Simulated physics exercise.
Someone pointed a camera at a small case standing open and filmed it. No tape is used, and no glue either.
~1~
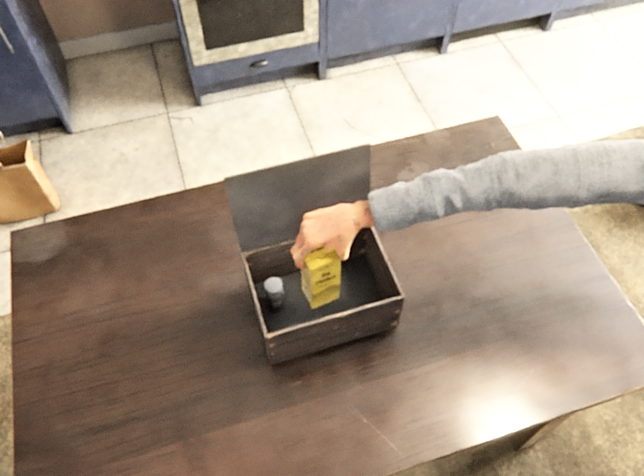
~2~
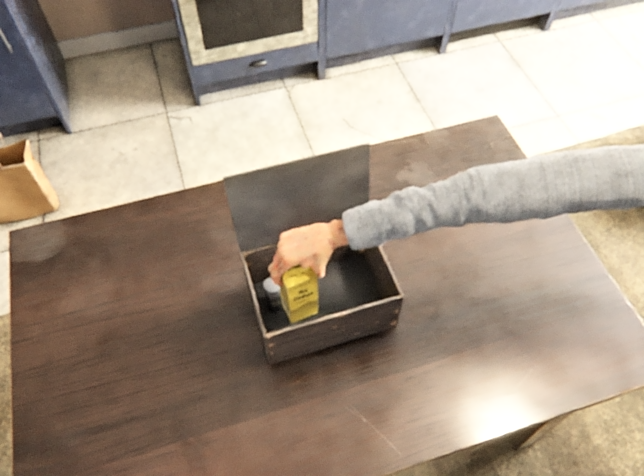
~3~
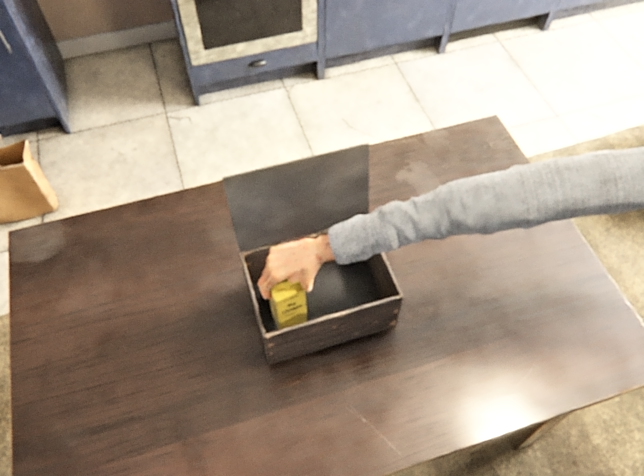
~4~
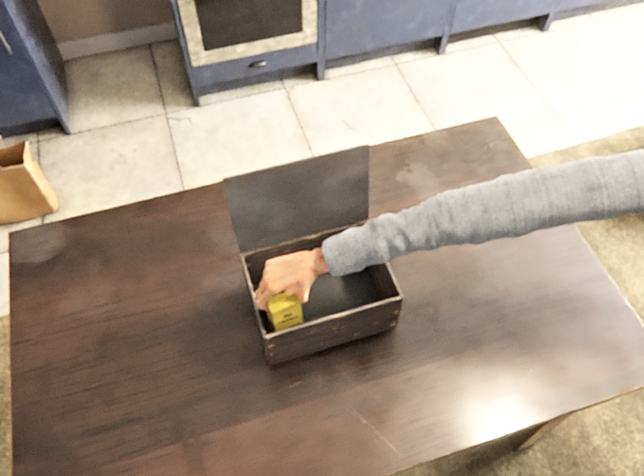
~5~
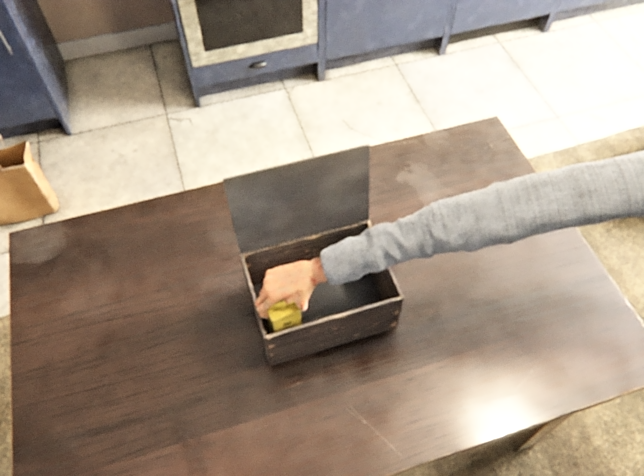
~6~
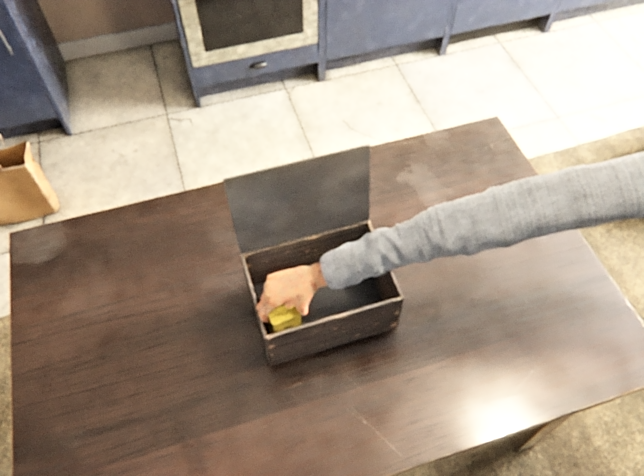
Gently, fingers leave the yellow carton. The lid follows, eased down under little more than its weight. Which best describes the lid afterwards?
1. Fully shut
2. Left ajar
2, left ajar.
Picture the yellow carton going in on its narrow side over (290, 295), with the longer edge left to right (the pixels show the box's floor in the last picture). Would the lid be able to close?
Result: Lid not shut.
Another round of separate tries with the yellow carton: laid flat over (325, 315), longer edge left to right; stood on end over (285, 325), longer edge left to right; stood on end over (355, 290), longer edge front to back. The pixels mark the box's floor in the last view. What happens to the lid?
The first time the lid goes down fully, the second time it can't shut, and the third time it can't shut.
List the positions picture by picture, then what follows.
On its way; yellow carton (320, 275); grey shaker (275, 295), in the first picture.
On its way; yellow carton (298, 291); grey shaker (274, 294), in the second picture.
On its way; yellow carton (288, 303), in the third picture.
On its way; yellow carton (284, 314), in the fourth picture.
On its way; yellow carton (284, 322), in the fifth picture.
In place under the hand, in the sixth picture.
Then, 1.10 s on from there, lid starting down.
Then, 1.60 s on from there, lid 60° above the rim.
Then, 1.90 s on from there, lid 40° above the rim.
Then, 2.20 s on from there, lid 17° above the rim.
In the end, lid 6° above the rim; both unmoved. At the end, from the last picture's camera, yellow carton near (285, 326).
